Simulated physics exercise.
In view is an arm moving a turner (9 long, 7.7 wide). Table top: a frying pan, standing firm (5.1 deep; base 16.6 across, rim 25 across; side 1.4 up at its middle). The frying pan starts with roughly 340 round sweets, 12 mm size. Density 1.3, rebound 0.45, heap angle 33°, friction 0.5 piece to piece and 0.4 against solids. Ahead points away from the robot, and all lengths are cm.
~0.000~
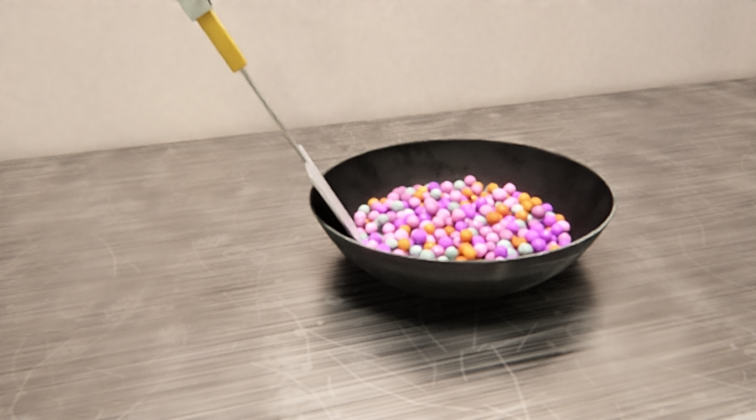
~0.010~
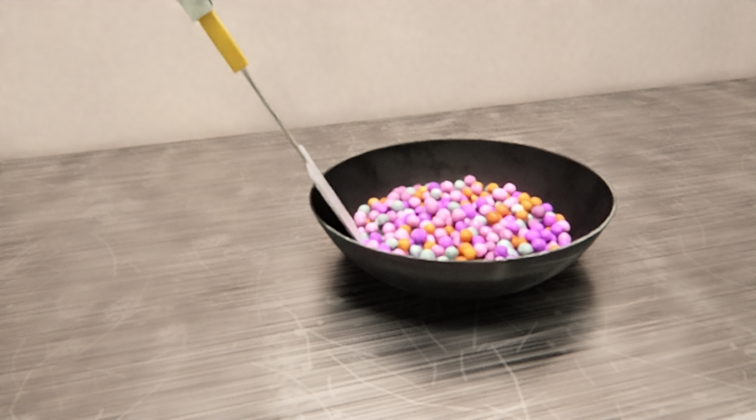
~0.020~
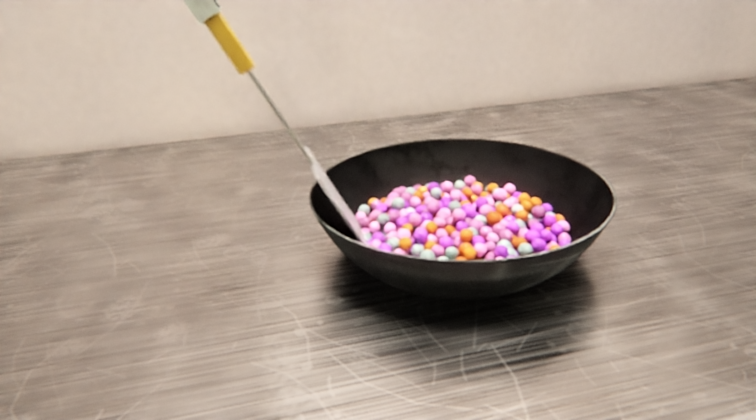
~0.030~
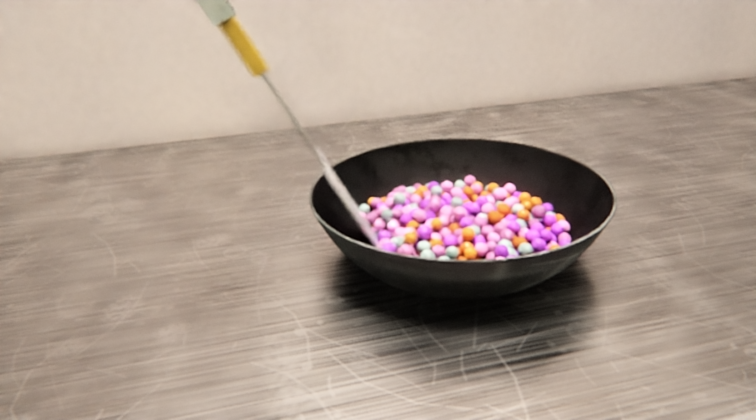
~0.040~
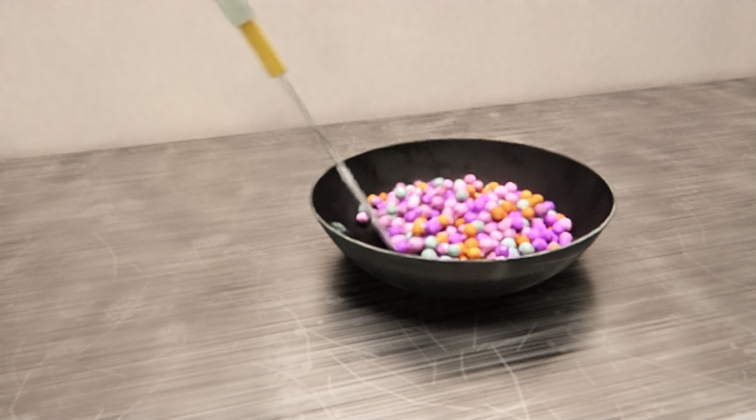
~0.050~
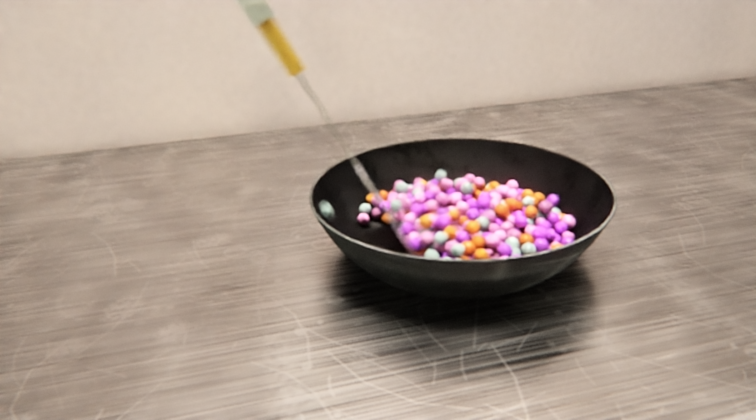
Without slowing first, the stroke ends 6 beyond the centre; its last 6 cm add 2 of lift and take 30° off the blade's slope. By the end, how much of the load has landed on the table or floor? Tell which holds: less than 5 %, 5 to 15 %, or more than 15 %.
What holds is 5 to 15 %.
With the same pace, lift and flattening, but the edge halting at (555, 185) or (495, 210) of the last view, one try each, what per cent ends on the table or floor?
Roughly 30 and 5 per cent.
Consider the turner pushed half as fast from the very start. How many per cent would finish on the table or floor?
It would be near 0 per cent.
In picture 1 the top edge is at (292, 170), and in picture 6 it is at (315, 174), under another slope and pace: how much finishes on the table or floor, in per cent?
Close to 0 in a hundred.
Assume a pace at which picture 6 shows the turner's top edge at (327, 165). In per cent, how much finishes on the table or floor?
0 %.
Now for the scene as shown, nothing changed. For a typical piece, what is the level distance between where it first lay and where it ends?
Near 4 cm, measured level.
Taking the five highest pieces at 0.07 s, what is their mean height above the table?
About 6 cm.
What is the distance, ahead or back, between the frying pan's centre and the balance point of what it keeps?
Offset: About 4.5 cm, ahead.
By 0.07 s, sloping 63°, highest piece 10 above the table; 338 in the frying pan, 1 on the blade or in flight.
By 0.10 s, sloping 54°, highest piece 14 above the table; 338 in the frying pan, 1 on the blade or in flight.
By 0.31 s, sloping 33°, highest piece 24 above the table; 310 in the frying pan, 23 on the table or floor, 6 on the blade or in flight.
By 1.36 s, sloping 33°, highest piece 6 above the table; 310 in the frying pan, 29 on the table or floor.
Final count, 310 in the frying pan, 29 on the table or floor. That is 9 % on the table or floor.
